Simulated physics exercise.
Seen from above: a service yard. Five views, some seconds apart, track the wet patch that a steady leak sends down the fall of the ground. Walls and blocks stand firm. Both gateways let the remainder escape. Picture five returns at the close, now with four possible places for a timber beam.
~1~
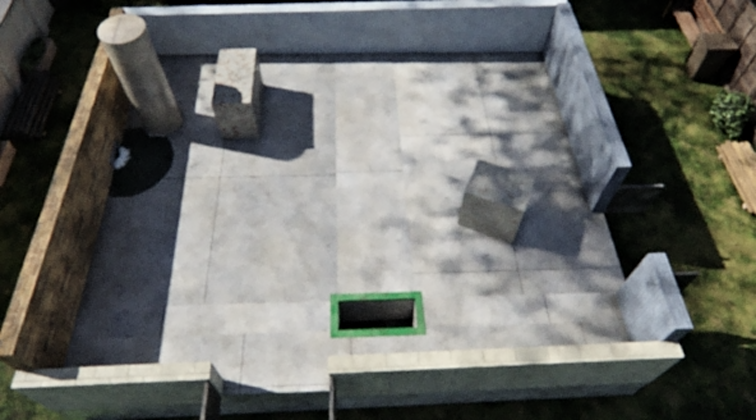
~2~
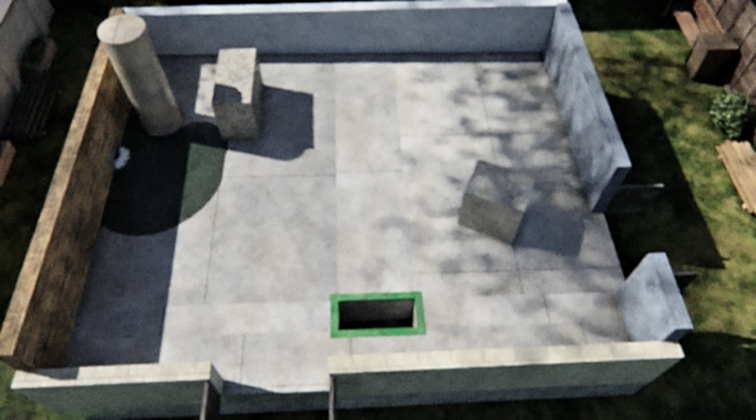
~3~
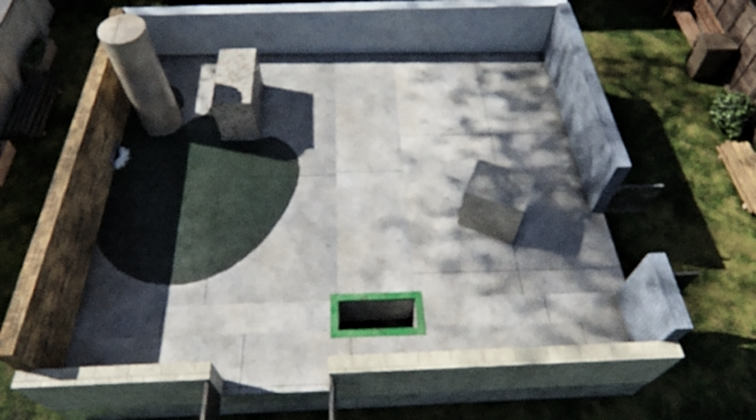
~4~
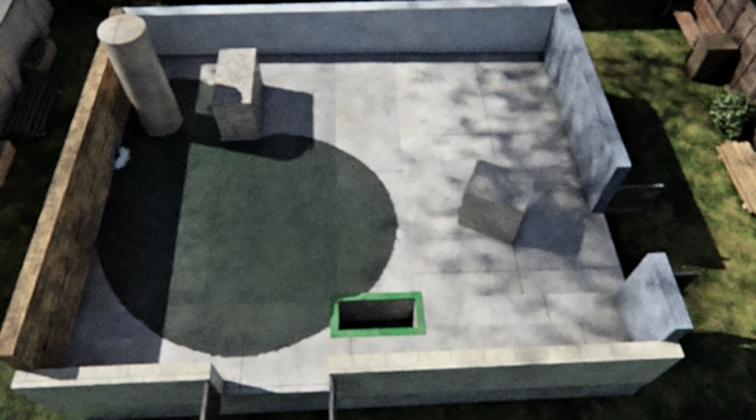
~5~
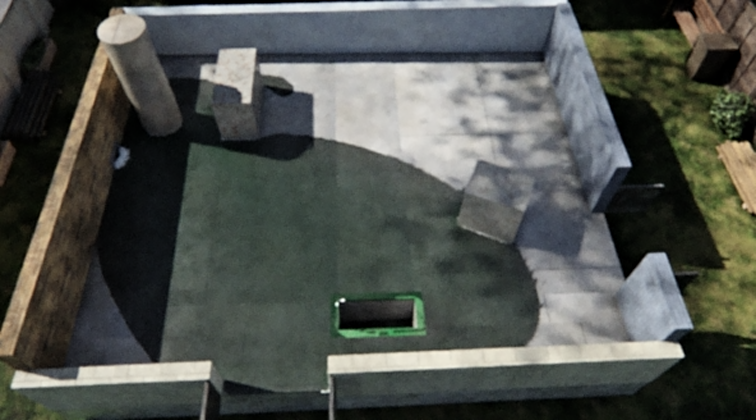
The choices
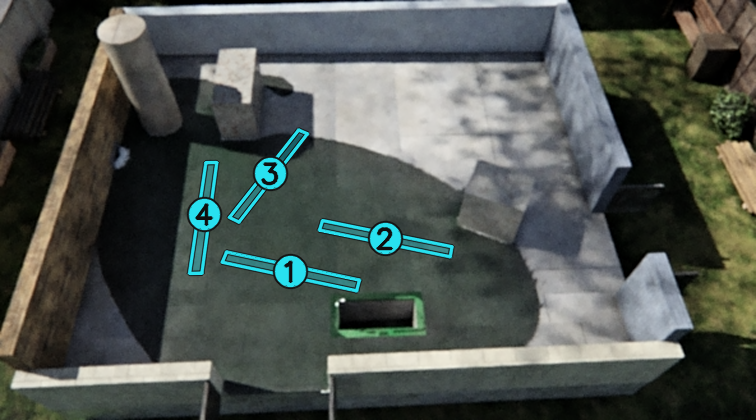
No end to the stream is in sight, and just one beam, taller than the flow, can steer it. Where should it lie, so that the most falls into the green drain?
The best position is 2.
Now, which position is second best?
That is position 4.
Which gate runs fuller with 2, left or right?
The right one.
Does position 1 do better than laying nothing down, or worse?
It is worse.
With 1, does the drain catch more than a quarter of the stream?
No.
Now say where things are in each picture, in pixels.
Outfall at (115, 156); green drain at (377, 314); open gate at (603, 251); open gate at (278, 377); water covers 2 % of the ground and shows as far out as (168, 151); green drain still dry.
Water covers 8 % of the ground and shows as far out as (187, 215); green drain still dry.
Water covers 17 % of the ground and shows as far out as (296, 167); green drain still dry.
Water covers 33 % of the ground and shows as far out as (391, 240); green drain still dry.
Water covers 49 % of the ground and shows as far out as (534, 300); green drain taking water.
On the marked copy, 1 from (224, 257) to (358, 285); 2 from (321, 225) to (451, 251); 3 from (234, 219) to (303, 131); 4 from (195, 273) to (211, 162).
For position 1, about 14 % of the stream runs into the green drain, about 86 % out by the gates.
For position 2, about 31 % of the stream runs into the green drain, about 68 % out by the gates.
For position 3, about 14 % of the stream runs into the green drain, about 84 % out by the gates.
For position 4, about 22 % of the stream runs into the green drain, about 78 % out by the gates.
